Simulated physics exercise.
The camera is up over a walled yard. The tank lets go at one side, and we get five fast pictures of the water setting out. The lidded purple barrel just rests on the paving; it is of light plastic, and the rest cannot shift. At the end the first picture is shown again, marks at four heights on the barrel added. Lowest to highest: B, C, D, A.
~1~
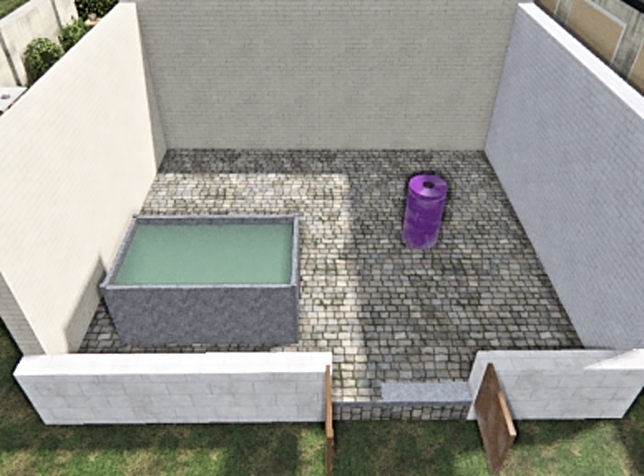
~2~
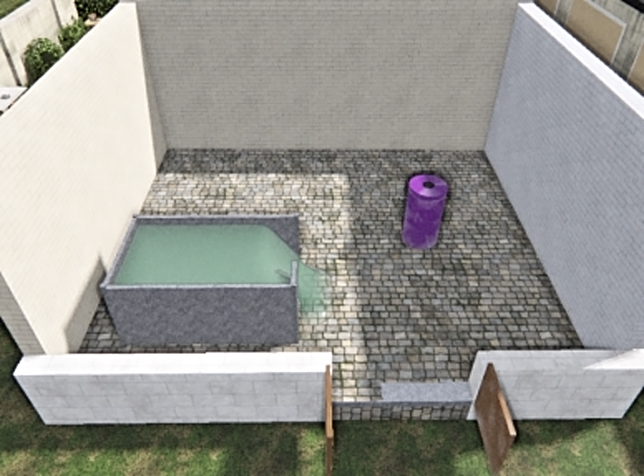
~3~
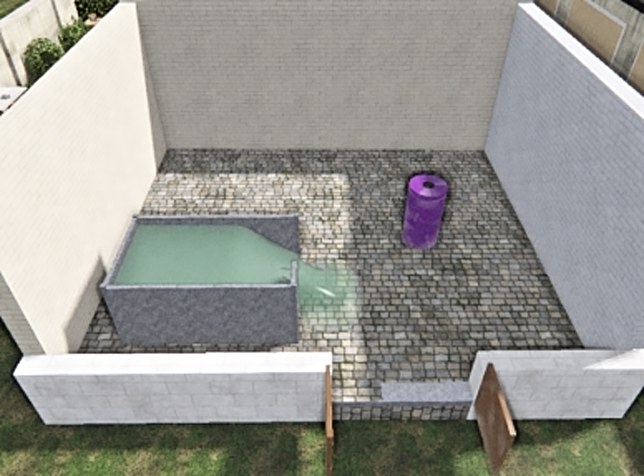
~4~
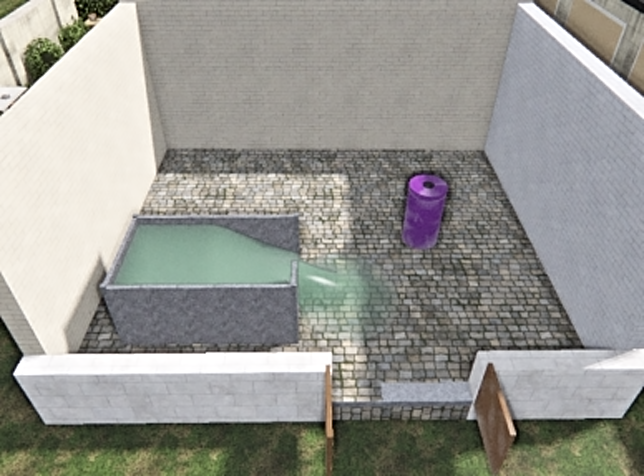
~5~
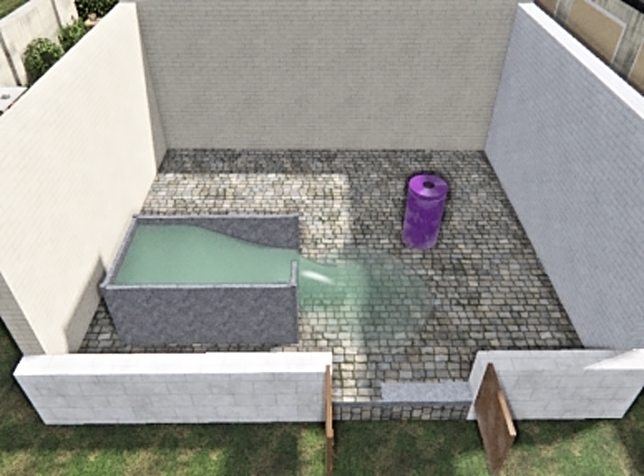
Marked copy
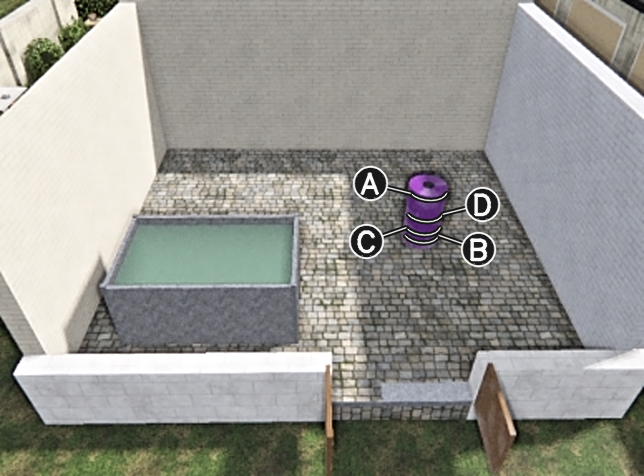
In this clip, a full stone tank of greenish water in a walled, paved yard begins pouring from its right side, and the water spreads rightward across the cobbles while a purple barrel stands still.
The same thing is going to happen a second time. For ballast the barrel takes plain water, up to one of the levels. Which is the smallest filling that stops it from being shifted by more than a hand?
Go for D.
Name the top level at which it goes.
That would be C.
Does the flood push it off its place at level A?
No.
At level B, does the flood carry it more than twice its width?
Yes, it does.
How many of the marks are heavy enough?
Two.
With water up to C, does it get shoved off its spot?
Yes.
On the marked copy, A at (431, 200); B at (423, 243); C at (425, 235); D at (427, 221); from the bottom up B, C, D, A.
Choosing A, it does not move.
Choosing B, it is pushed about 4 times its own width away.
Choosing C, it is pushed about its own width away.
Choosing D, it does not move.
